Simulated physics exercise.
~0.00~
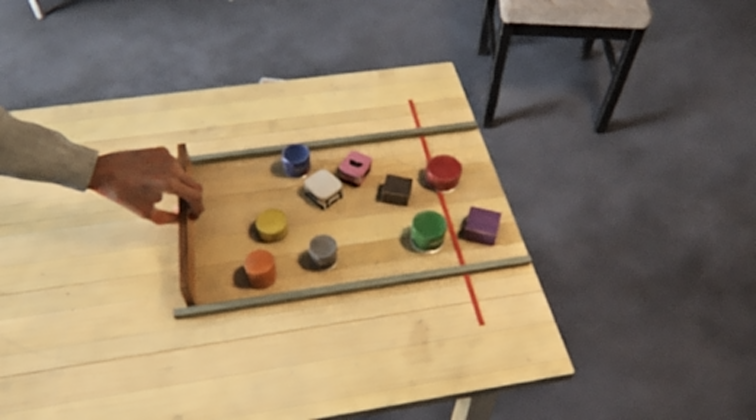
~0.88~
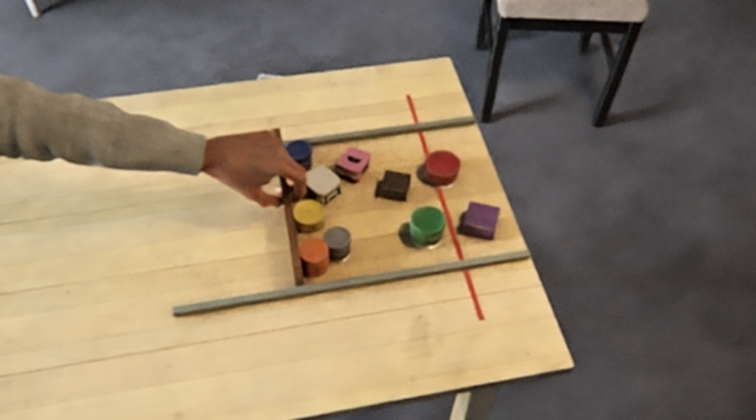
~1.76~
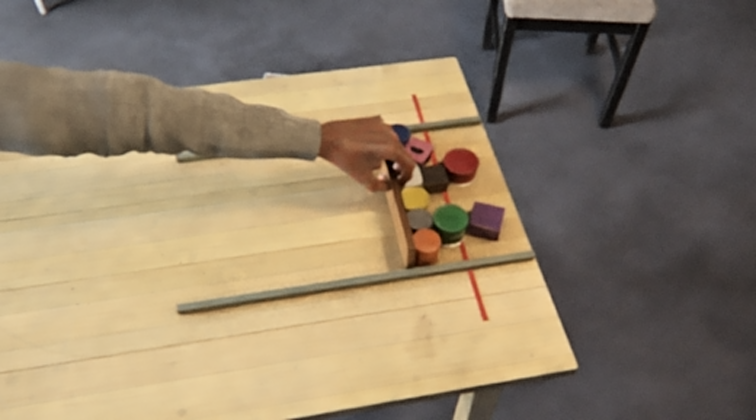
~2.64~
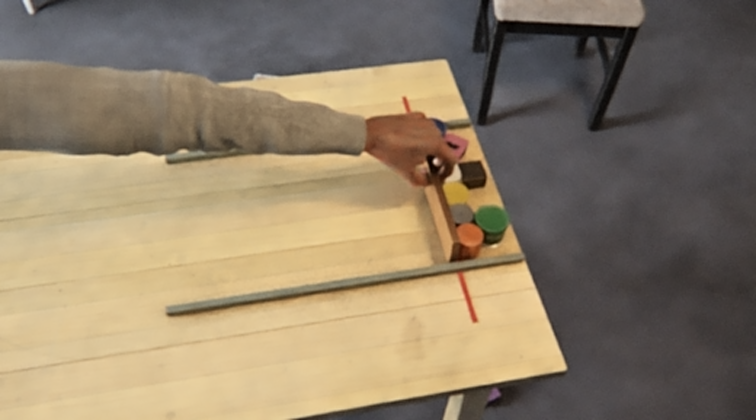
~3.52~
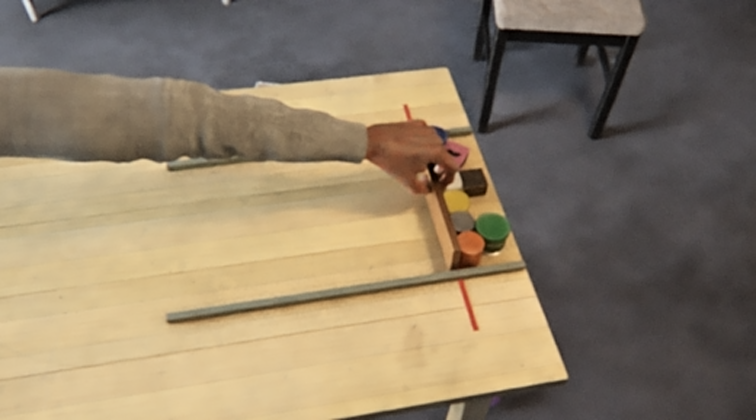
On a wooden table, a hand pushes a board rightward, sending red and purple pieces off.
